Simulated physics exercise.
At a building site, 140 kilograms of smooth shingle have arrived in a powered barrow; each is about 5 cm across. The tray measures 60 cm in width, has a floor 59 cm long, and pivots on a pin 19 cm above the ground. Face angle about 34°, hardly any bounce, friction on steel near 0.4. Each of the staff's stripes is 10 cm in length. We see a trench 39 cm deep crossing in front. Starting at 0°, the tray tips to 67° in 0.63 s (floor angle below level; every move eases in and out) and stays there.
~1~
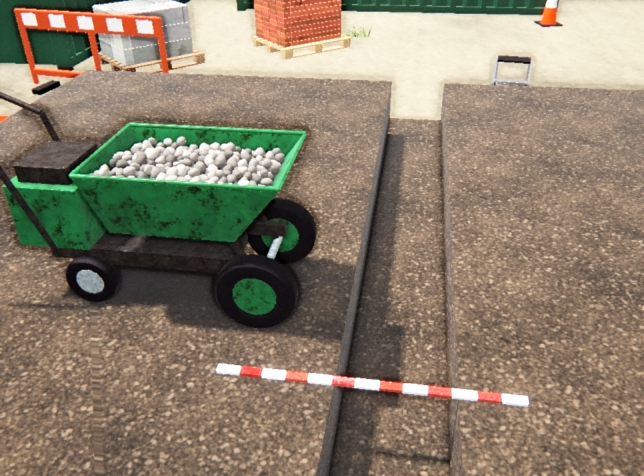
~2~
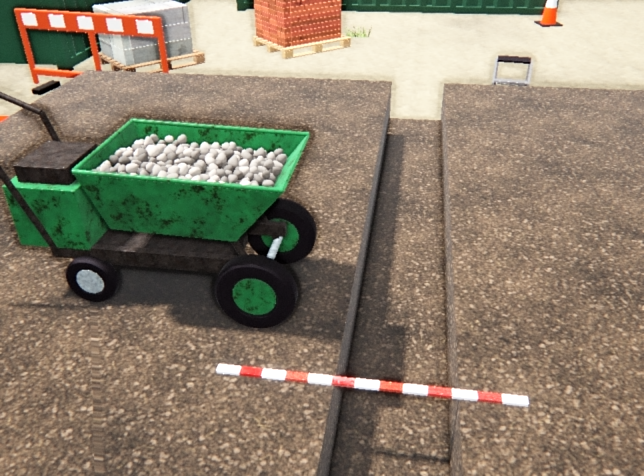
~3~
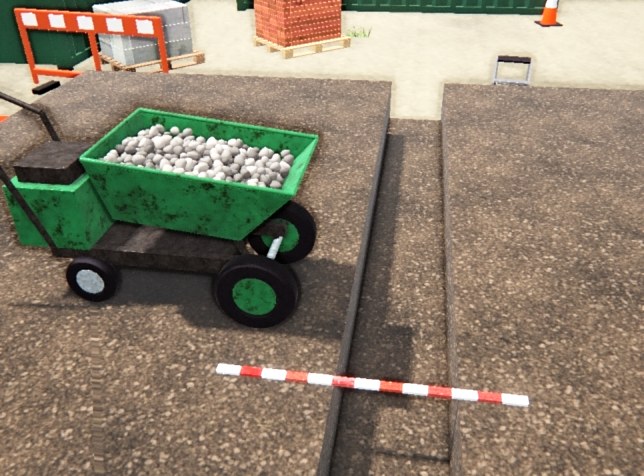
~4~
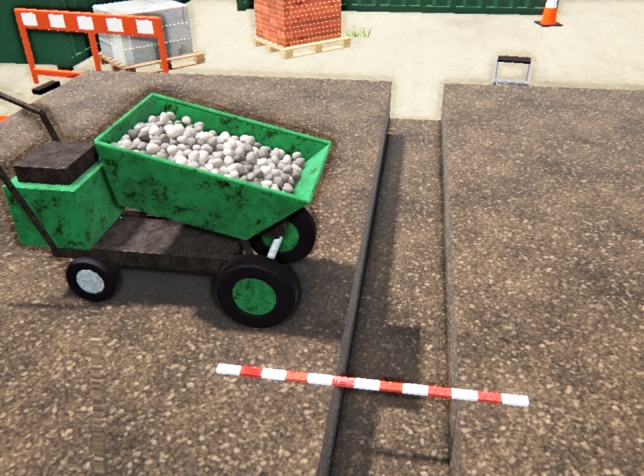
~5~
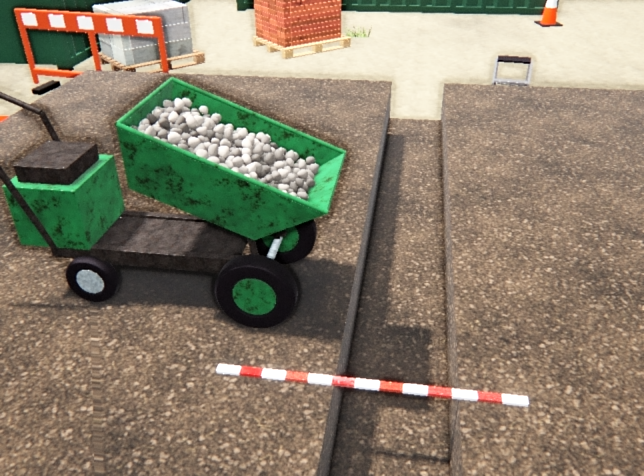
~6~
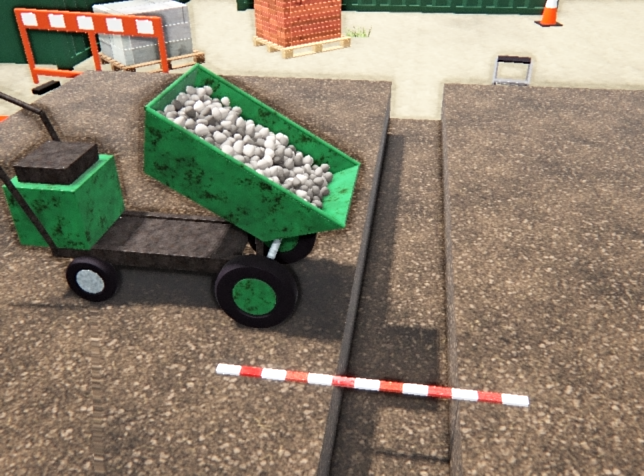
The green tray full of pale stones tilts steadily toward the trench on the right.
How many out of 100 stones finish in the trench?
About 60 of them.
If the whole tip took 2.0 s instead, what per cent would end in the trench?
It would come to roughly 95 per cent.
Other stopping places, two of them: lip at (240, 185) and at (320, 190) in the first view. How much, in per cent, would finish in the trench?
I'd expect close to 90 per cent at the first and 30 per cent at the second.
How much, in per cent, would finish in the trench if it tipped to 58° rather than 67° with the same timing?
Around 55 per cent would finish in the trench.
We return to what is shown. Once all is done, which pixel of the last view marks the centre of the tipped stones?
I'd put it close to (439, 350).
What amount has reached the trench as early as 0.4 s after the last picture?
About 25 per cent by then.
Then, 0.2 s after the last picture the floor is at 56°, 100 % in the tray; the foremost stones are at (361, 231).
Then, 0.4 s after the last picture the floor is at 67°, 75 % in the tray, 24 % in the trench, 1 % past the trench; the foremost stones are at (464, 292).
Then, 0.8 s after the last picture the floor is at 67°, 17 % in the tray, 43 % in the trench, 40 % past the trench; the foremost stones are past the picture's edge.
Then, 2.7 s after the last picture the floor is at 67°, 0 % in the tray, 60 % in the trench, 40 % past the trench; the foremost stones are past the picture's edge.
